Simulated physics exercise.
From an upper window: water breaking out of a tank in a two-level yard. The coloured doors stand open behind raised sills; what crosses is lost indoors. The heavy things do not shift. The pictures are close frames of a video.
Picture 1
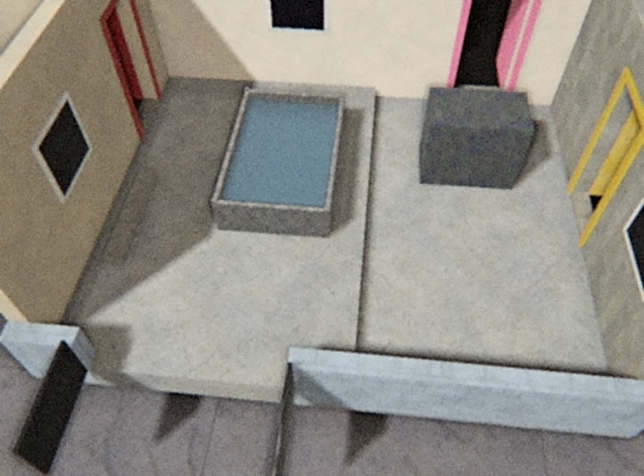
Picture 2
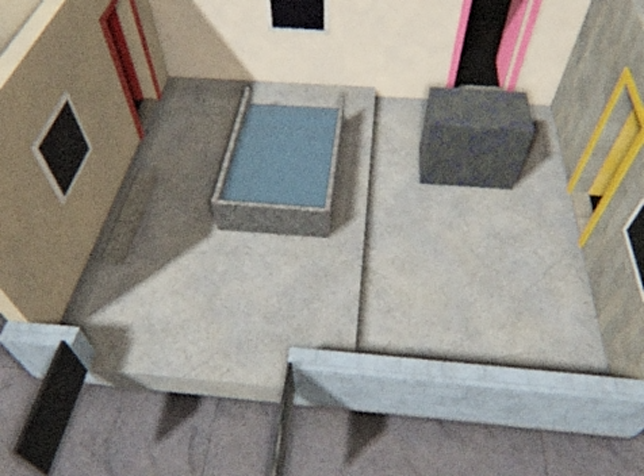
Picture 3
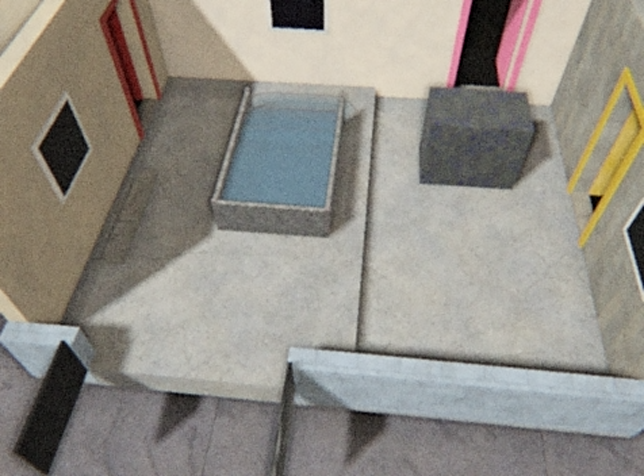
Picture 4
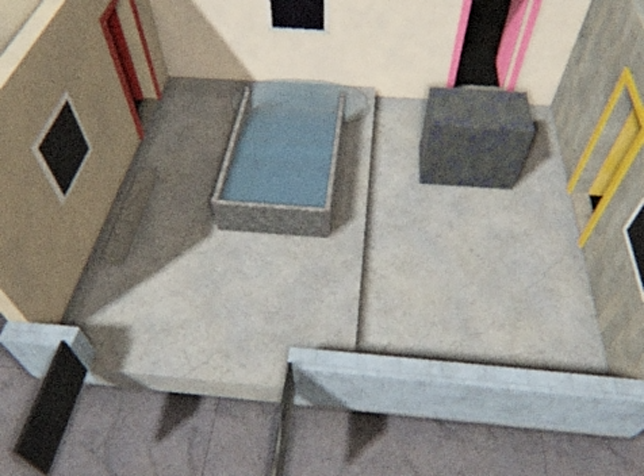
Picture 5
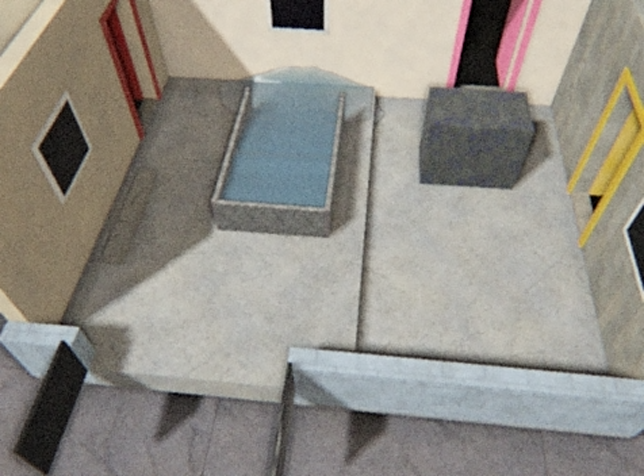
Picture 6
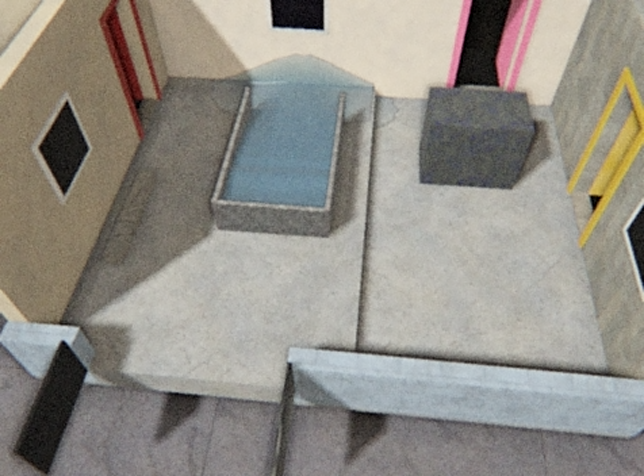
Water in a raised tank breaks out at its far side and spreads across the yard.
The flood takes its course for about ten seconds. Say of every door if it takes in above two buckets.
In the end: The yellow door holds within the limit; the pink door holds within the limit; the red door floods.
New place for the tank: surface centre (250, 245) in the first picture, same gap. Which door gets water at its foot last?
I say the one in yellow.
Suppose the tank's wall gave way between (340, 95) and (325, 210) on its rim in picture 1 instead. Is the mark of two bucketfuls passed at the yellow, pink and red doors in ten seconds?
Yellow goes over; pink holds; red is under.
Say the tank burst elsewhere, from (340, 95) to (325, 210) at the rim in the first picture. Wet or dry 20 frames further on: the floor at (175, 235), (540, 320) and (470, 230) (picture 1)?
One after the other: Not flooded, covered, awash.
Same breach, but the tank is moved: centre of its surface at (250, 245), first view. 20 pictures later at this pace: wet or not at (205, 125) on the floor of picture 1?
Verdict: Awash.
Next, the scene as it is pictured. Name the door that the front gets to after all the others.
It is the door marked yellow.
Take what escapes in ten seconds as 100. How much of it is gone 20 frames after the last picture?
Close to 30 %.
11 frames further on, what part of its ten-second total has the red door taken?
Close to 5 %.
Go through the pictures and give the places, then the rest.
The first frame shows the water tank at (284, 149) is whole and still.
In the second frame, the front is at a hidden place, out from the gap on the water tank's far side.
In the third frame, the front is at a hidden place, out from the gap on the water tank's far side.
In the fourth frame, water pours out on the water tank's far side and has run to (254, 84).
In the fifth frame, water pours out on the water tank's far side and has run to (373, 88).
In the sixth frame, the front is at (218, 80), out from the gap on the water tank's far side.
A moment on, water covers 10 % of the floor; the yellow door not reached, the pink door not reached, the red door not reached.
Next, water covers 25 % of the floor; the yellow door not reached, the pink door wet at the sill, nothing in, the red door under two buckets in.
Then, water covers 35 % of the floor; the yellow door wet at the sill, nothing in, the pink door wet at the sill, nothing in, the red door far over two buckets in.
Later, water covers 70 % of the floor; the yellow door wet at the sill, nothing in, the pink door wet at the sill, nothing in, the red door far over two buckets in.
In the end, water covers 80 % of the floor; the yellow door wet at the sill, nothing in, the pink door wet at the sill, nothing in, the red door far over two buckets in.
